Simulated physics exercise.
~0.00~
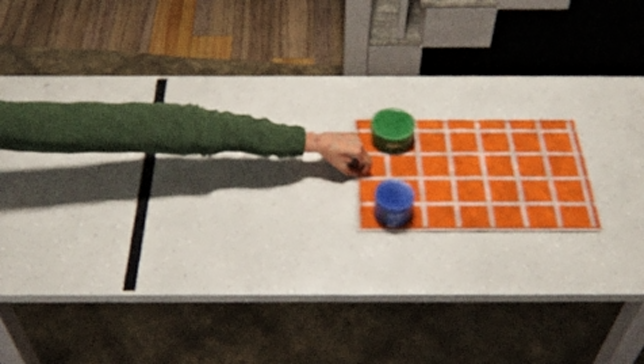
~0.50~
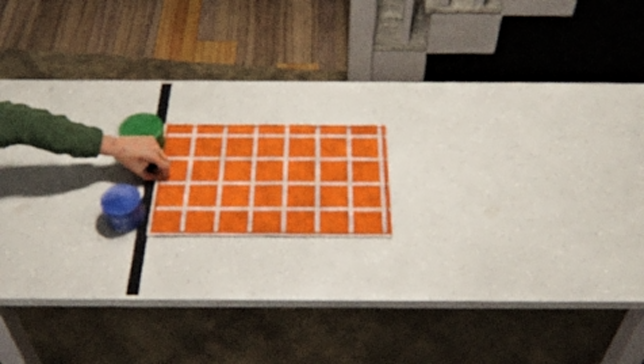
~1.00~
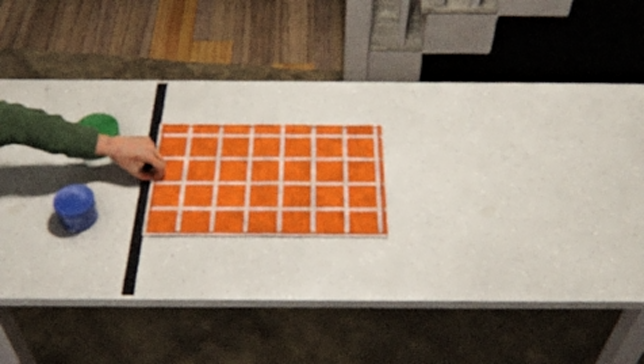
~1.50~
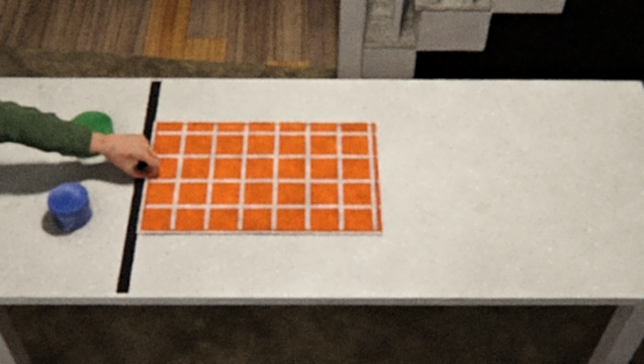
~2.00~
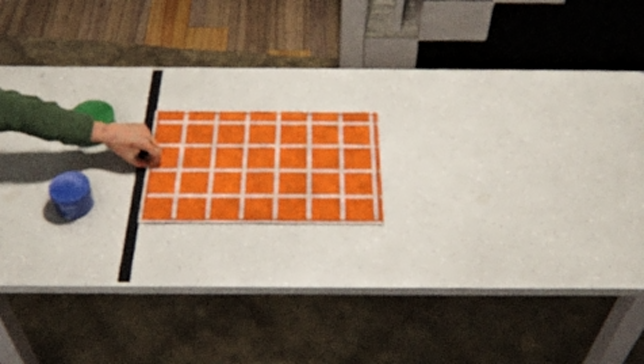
On a pale tabletop seen from above at a slight angle, with wooden flooring behind, a hand in a green sleeve reaches in from the left. It grips the left edge of an orange cloth with a white grid, on which a green tub sits behind a blue one, while a strip of black tape crosses the table further left. The hand drags the cloth left to the tape and stops. Both tubs slide off its leading edge and over the tape, then come to rest on the bare table to the left, the cloth lying flat and empty.
